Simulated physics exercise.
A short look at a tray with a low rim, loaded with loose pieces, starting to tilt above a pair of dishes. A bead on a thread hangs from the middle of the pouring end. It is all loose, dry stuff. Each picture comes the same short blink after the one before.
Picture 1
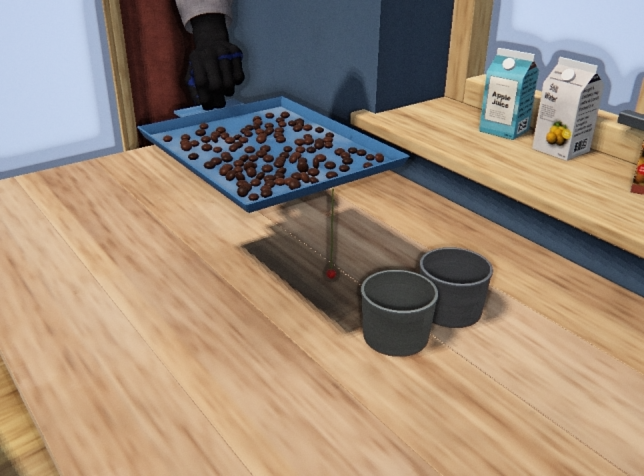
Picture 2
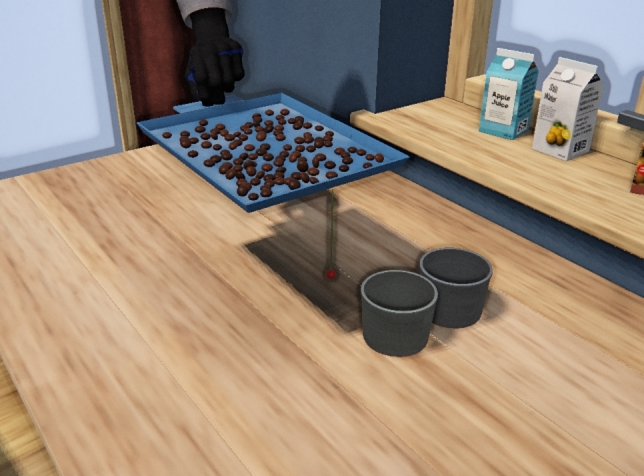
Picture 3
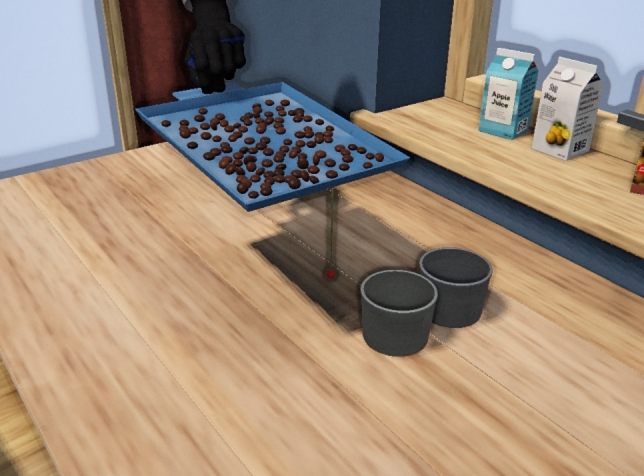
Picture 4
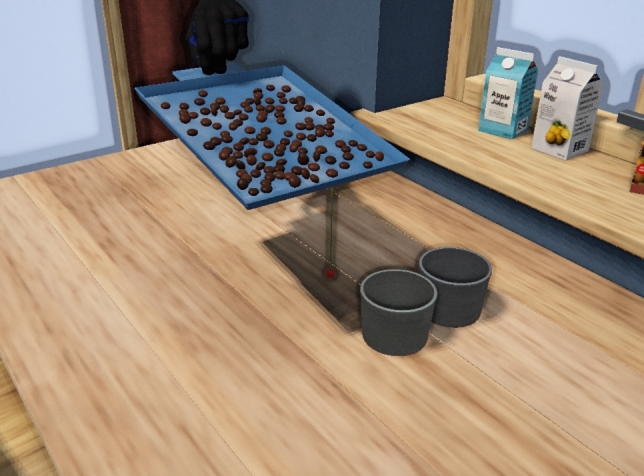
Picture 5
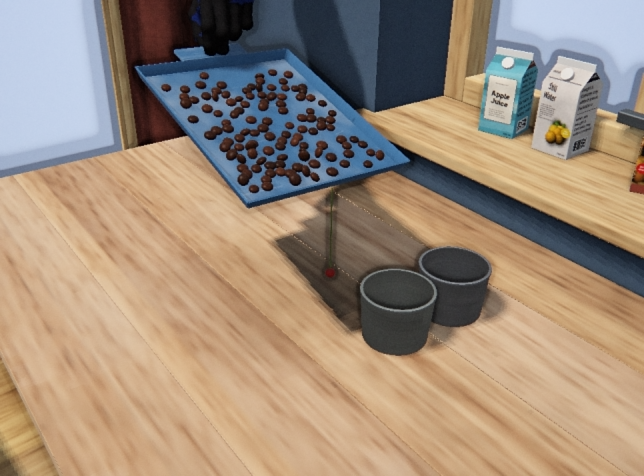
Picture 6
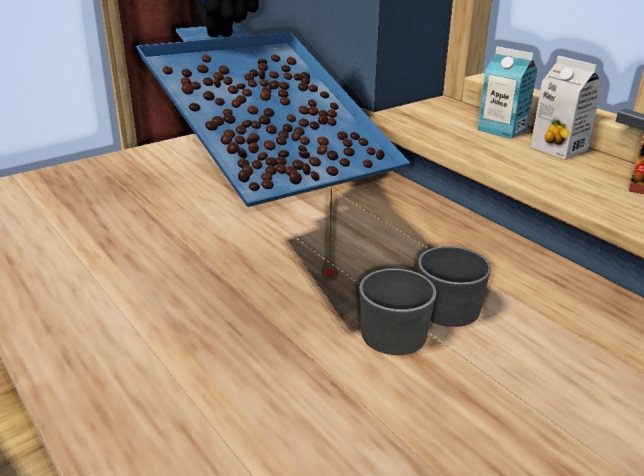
In a room with a pale wooden table and blue walls, seen from a raised angle, the view stays still. A blue tray of brown pieces hangs over the table, a red bead on a thread below it, with two dark grey dishes to the right and two cartons on a shelf behind. A black-gloved hand steadily raises the tray's far end, tilting it clearly toward the dishes' side.
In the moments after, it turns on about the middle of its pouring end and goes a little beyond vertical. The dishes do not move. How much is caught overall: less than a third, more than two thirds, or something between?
In the dishes lies between a third and two thirds of it.
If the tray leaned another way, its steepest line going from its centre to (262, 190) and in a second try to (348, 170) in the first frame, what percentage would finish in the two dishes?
About 0 and 50 per cent.
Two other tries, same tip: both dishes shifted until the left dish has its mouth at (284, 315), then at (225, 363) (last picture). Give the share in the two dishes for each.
Roughly 30 per cent, and 10 per cent.
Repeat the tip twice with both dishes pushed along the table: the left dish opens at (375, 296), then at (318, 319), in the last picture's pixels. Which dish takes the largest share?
At the first place the dish on the left, at the second right.
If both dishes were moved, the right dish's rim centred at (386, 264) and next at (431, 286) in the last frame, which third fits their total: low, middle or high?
In turn: Below one third; the middle third.
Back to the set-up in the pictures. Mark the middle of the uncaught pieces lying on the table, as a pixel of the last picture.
Close to (398, 385).
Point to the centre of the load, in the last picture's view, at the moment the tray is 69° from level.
Roughly at (352, 182).
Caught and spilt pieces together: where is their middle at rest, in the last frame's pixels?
Roughly at (396, 340).
Soon, tray tipped steeply; about two thirds on the tray; a stray few outside both; about a quarter in the air.
A while on, tray tipped past a quarter turn; about a third in the left dish; a small part in the right dish; about half outside both; a stray few in the air.
Towards the end, tray tipped past a quarter turn; about a third in the left dish; a small part in the right dish; about half outside both.
Finally, tray tipped past a quarter turn; about a third in the left dish; a small part in the right dish; about half outside both.
